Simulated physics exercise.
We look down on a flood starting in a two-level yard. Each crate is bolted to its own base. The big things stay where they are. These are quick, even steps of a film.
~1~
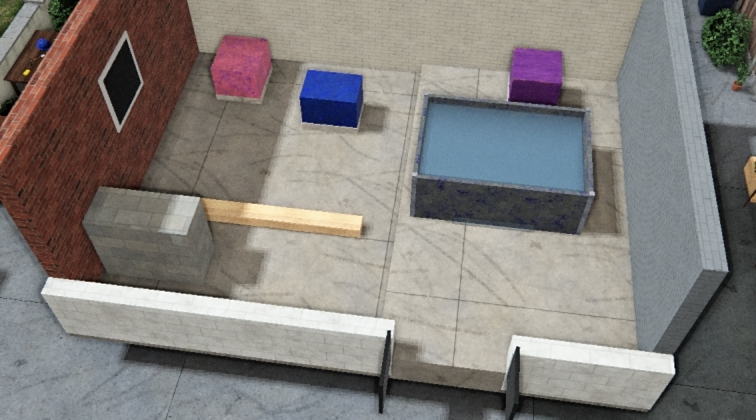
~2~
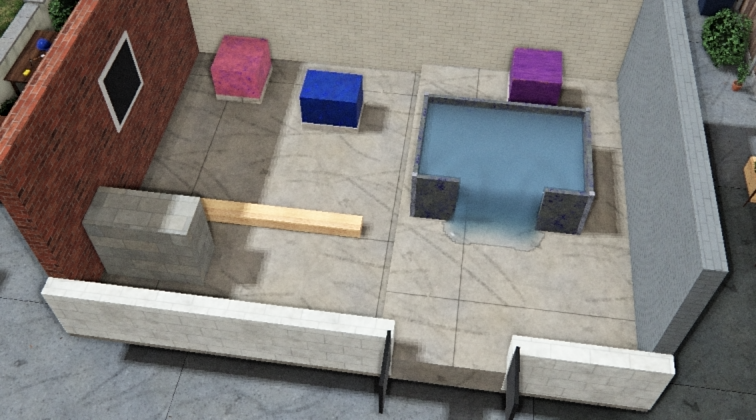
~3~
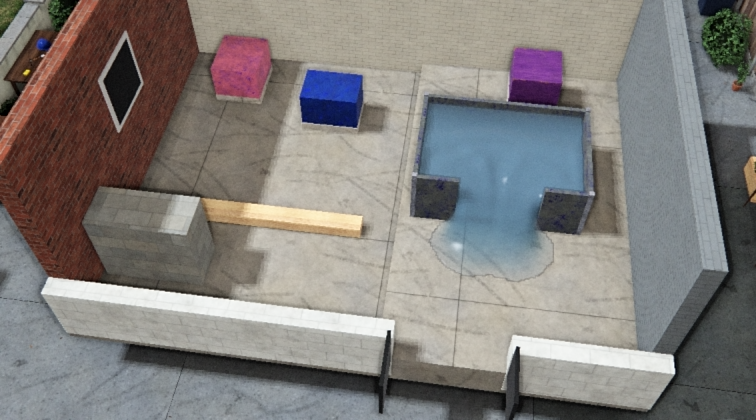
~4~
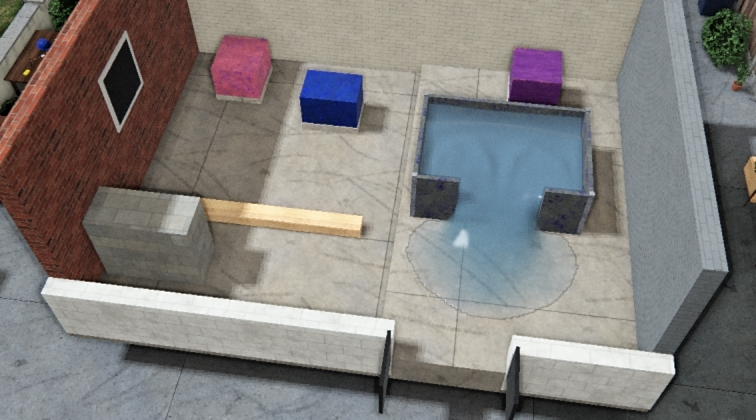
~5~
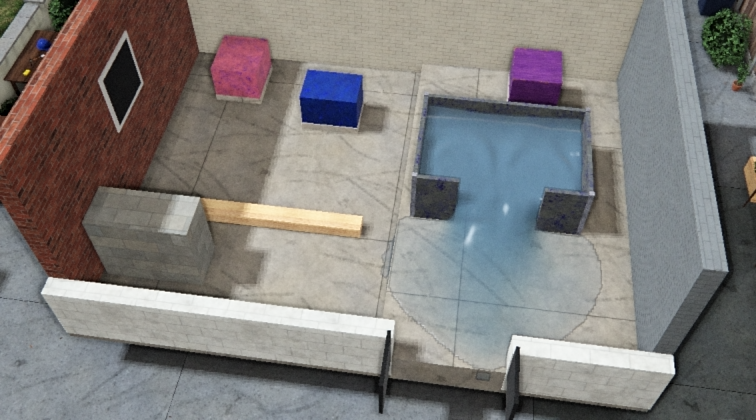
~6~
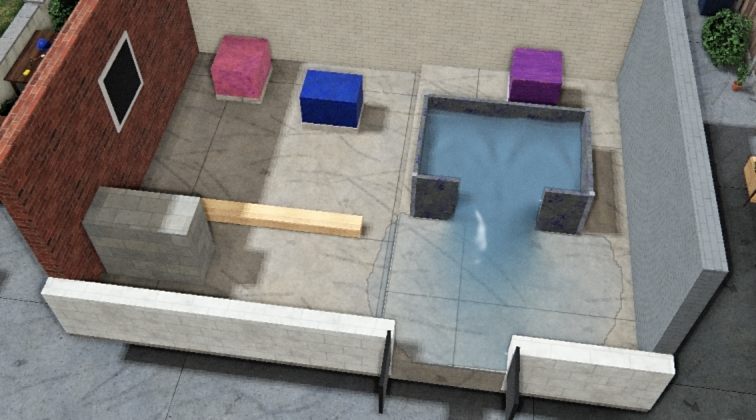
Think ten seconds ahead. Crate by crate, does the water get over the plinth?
The blue crate escapes dry; the purple crate escapes dry; the pink crate escapes dry.
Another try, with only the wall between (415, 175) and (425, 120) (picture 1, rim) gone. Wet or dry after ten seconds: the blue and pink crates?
Then: Blue crate takes water; pink crate is wetted.
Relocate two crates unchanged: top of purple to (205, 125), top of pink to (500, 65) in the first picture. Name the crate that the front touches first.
I say the pink one.
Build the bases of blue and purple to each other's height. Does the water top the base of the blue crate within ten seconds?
Then: The blue one is spared.
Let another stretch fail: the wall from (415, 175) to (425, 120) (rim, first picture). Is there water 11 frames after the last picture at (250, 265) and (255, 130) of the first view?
In that order: Under water, wet.
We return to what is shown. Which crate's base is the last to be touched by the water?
The pink one.
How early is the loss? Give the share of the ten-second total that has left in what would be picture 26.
About 60 per cent.
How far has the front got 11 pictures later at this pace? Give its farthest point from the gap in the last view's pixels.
Close to (140, 317).
A moment on, water covers 25 % of the floor; the blue crate not reached, the purple crate not reached, the pink crate not reached.
Next, water covers 30 % of the floor; the blue crate not reached, the purple crate not reached, the pink crate not reached.
Then, water covers 45 % of the floor; the blue crate not reached, the purple crate water round its plinth, the pink crate not reached.
Later, water covers 60 % of the floor; the blue crate water round its plinth, the purple crate water round its plinth, the pink crate not reached.
In the end, water covers 85 % of the floor; the blue crate stayed above the water, the purple crate stayed above the water, the pink crate stayed above the water.
